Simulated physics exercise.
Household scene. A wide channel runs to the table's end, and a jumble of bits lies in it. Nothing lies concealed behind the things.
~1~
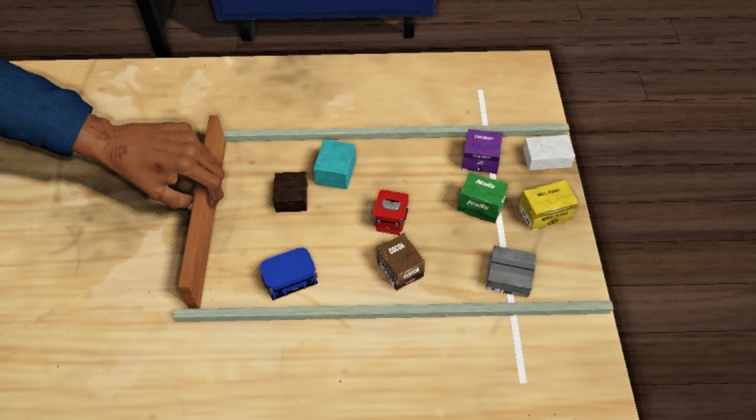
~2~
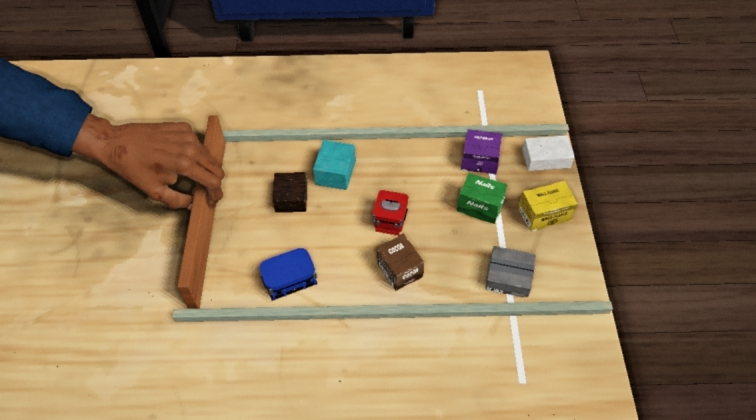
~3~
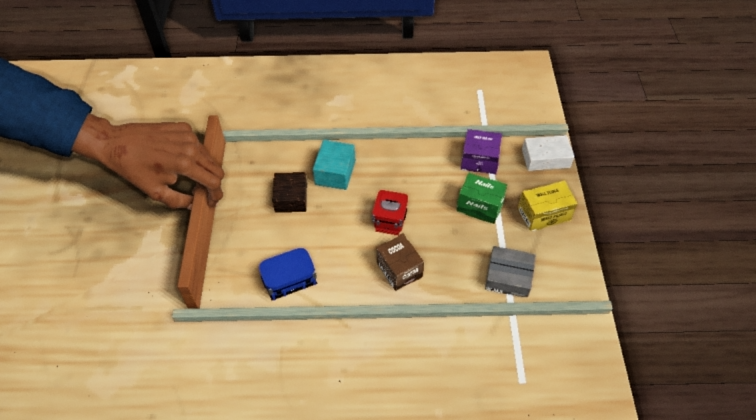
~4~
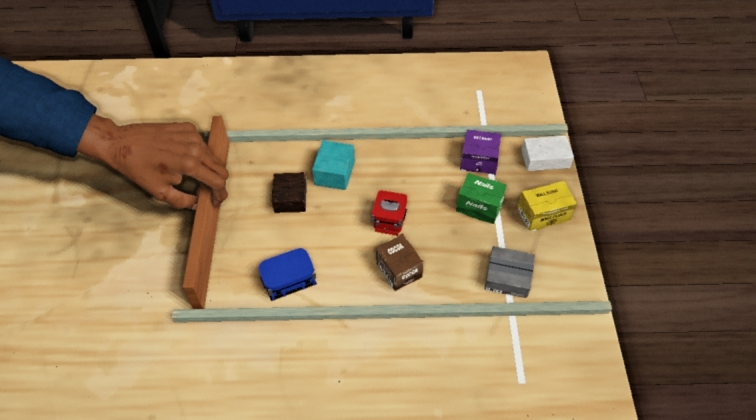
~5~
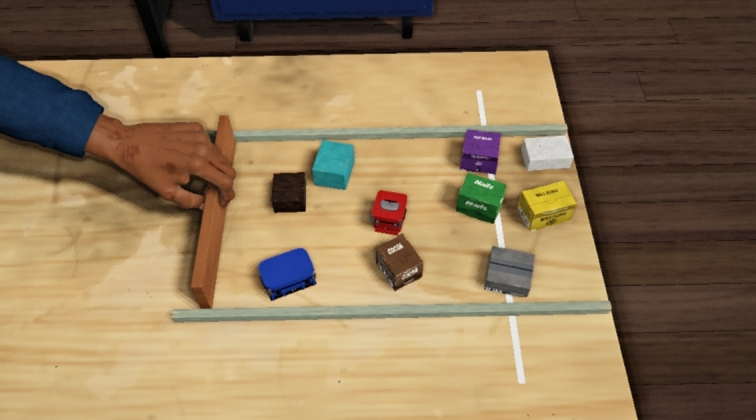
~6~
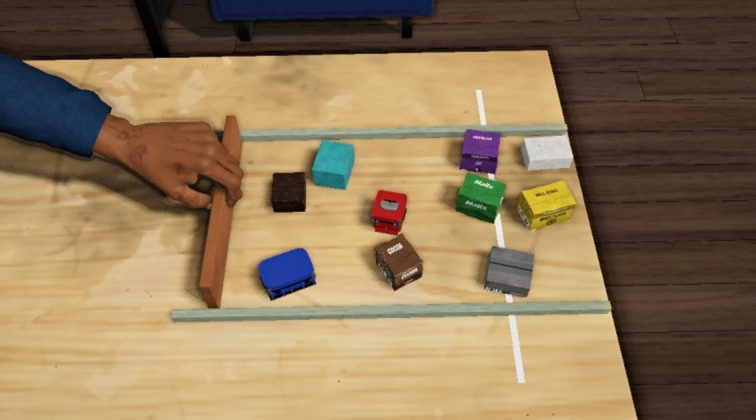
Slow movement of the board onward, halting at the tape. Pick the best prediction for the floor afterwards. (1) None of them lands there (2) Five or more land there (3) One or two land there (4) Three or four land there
The answer is 3.
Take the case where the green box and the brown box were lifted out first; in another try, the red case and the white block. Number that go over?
You'd see 1 fallen, and 1 in the other try.
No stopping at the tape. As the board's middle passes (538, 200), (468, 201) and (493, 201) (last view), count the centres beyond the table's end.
Past-the-end tally - position 1: 5, position 2: 0, position 3: 2.
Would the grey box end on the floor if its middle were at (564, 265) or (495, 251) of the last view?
Spot by spot, it stays put and then it stays put.
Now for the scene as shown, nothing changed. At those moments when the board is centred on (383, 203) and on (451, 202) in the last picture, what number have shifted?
At the first spot 5, then 9.
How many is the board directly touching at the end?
4 in contact.
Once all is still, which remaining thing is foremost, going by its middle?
That'd be the grey box, foremost of the lot.
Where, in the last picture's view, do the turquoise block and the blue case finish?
Turquoise block: About (508, 142); blue case: About (533, 281).
Early on, none off yet; white block at rest near (546, 153); yellow box at rest near (547, 206); grey box at rest near (510, 272).
Finally, the number that fall off is one or two; lost, yellow box and white block.
